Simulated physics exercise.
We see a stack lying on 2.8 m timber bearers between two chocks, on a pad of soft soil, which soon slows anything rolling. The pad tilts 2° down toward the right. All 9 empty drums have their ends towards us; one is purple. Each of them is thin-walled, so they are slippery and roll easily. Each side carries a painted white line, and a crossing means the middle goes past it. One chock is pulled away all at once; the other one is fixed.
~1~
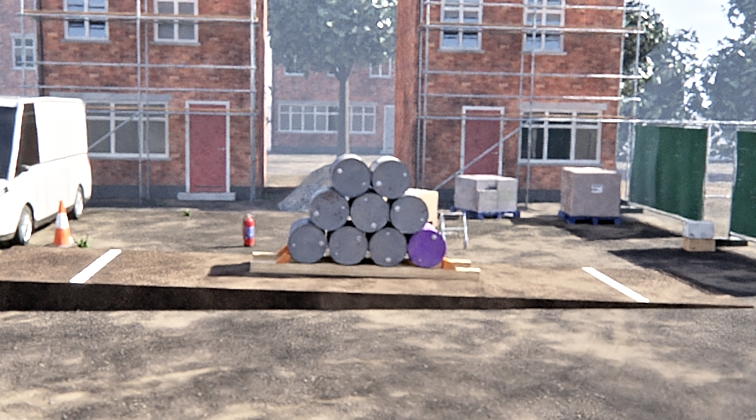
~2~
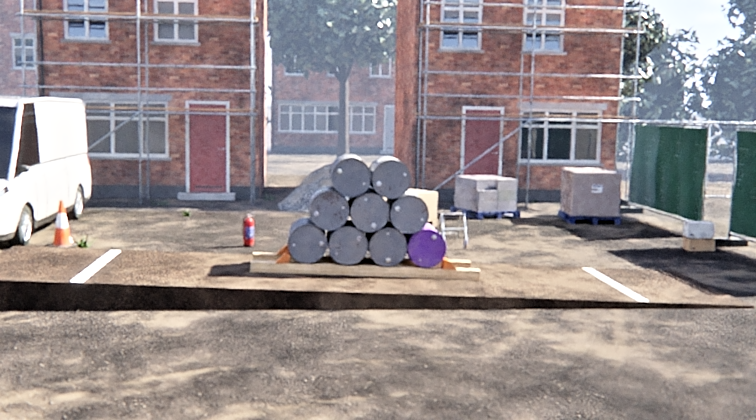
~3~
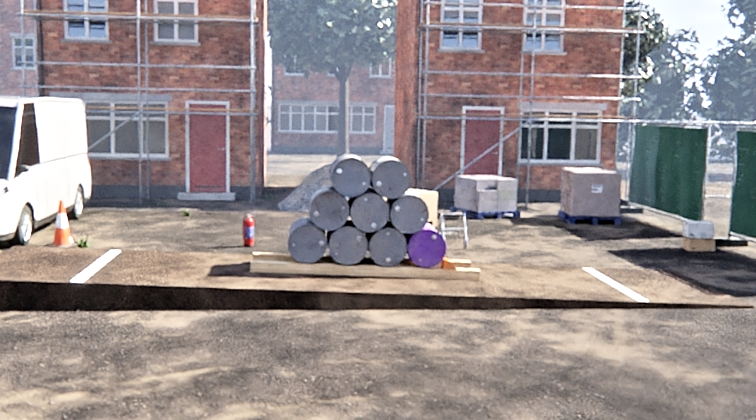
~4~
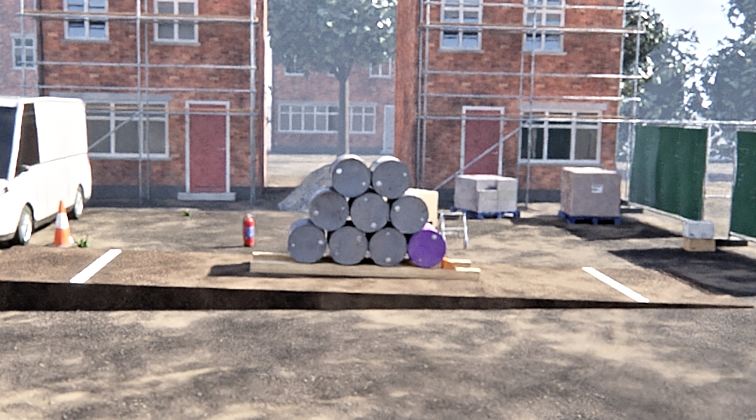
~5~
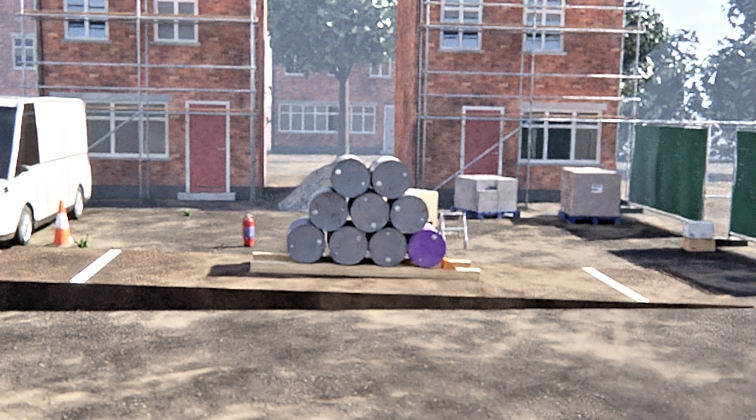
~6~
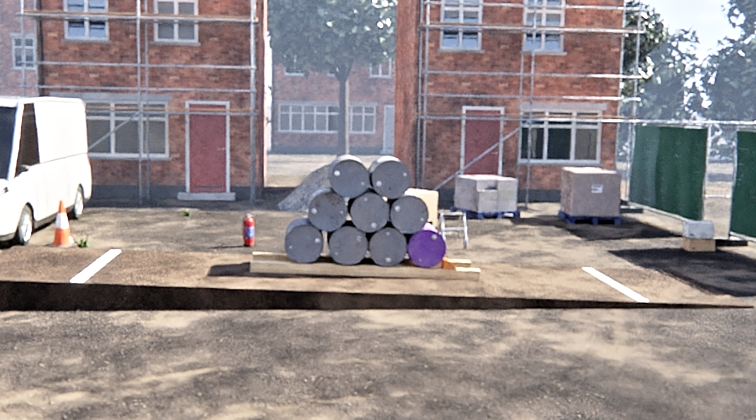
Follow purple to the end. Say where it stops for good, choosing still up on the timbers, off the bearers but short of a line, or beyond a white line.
It stops for good still up on the timbers.
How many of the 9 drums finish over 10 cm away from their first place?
The count is 3.
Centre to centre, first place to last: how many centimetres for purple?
Result - purple: 0.
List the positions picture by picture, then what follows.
In the first frame, purple (428, 249); both chocks in; lines at (95, 267) and (616, 285); the pad slopes 2° down to the right; 4 of the 9 form the bottom row.
In the second frame, purple (428, 249).
In the third frame, purple (428, 249); left chock gone.
In the fourth frame, purple (428, 249).
In the fifth frame, purple (428, 249).
In the sixth frame, purple (428, 249); lines at (95, 267) and (616, 285).
Another 0.3 s on from the last picture, purple is on the bearers, 65 cm from the bearers' right end; 0 over a line so far.
In the end (2.8 s after the last picture), purple is on the bearers, 65 cm from the bearers' right end; 0 over a line so far.
